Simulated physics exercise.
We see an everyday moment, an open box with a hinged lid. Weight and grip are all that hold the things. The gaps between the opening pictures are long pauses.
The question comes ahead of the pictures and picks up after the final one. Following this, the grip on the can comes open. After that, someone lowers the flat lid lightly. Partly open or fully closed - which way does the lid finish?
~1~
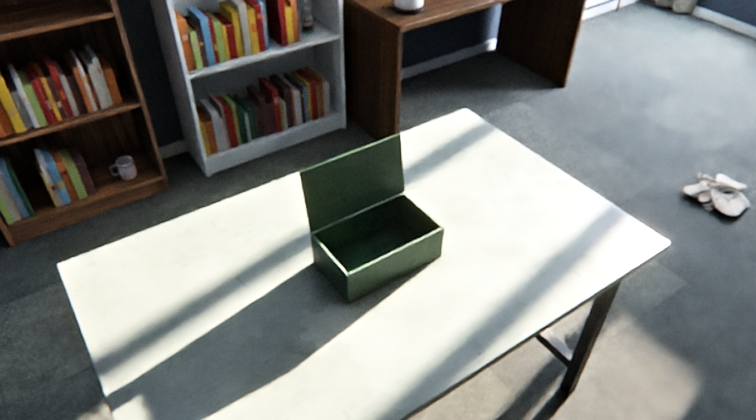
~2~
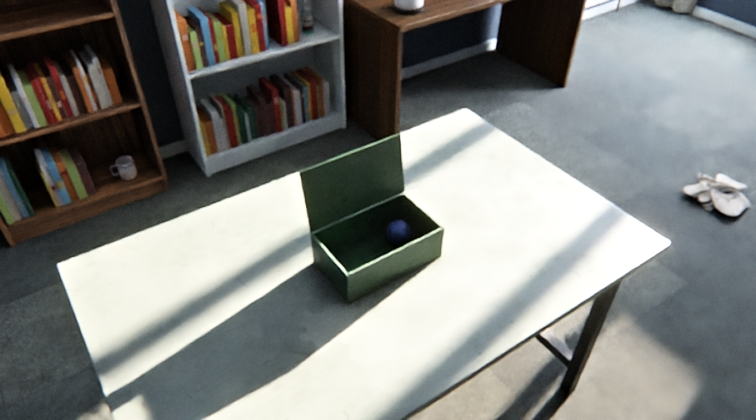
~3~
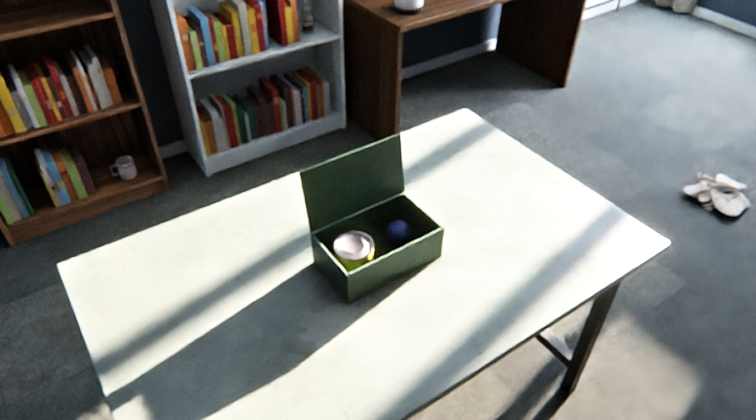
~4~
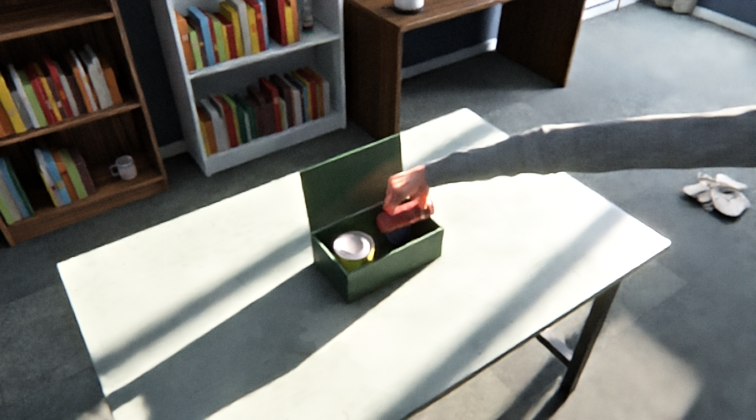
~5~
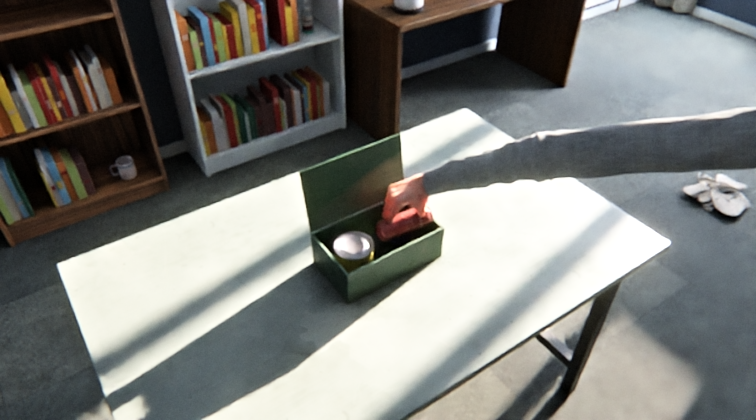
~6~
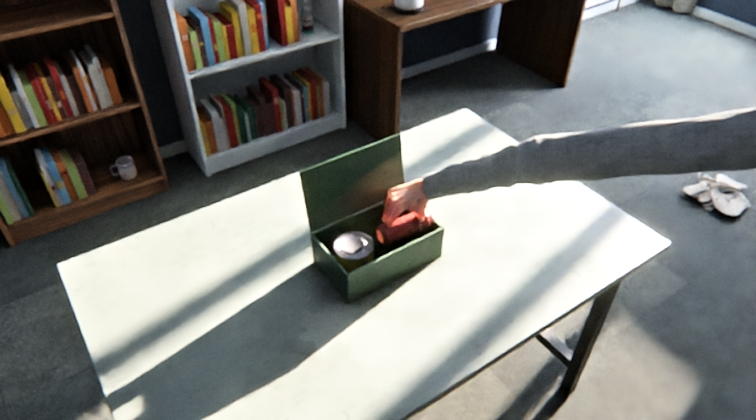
Fully closed.
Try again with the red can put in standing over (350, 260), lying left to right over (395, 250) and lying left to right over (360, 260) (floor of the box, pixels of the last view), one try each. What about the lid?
Results in order: Lid up, lid down, lid up.
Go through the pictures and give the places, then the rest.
In the first picture, the last thing is not in view yet.
In the second picture, the last thing is not in view yet.
In the third picture, the last thing is not in view yet; yellow tub (354, 256).
The fourth picture shows still above its spot; red can (406, 215); yellow tub (354, 256).
The fifth picture shows still above its spot; red can (404, 224); yellow tub (354, 256).
The sixth picture shows in place under the hand; red can (404, 227); yellow tub (354, 256).
Then, 0.90 s later than the last frame, lid starting down; red can moved about its own width near (408, 249); blue ball moved a little.
Then, 1.60 s later than the last frame, lid 56° above the rim; red can moved about its own width near (407, 249); blue ball moved a little.
Then, 1.90 s later than the last frame, lid 21° above the rim; red can moved about its own width near (407, 248); blue ball moved a little.
When it is over, lid shut; moved from the start, red can; the other 2 as before. End places, in pixels of the last picture, red can near (407, 248).
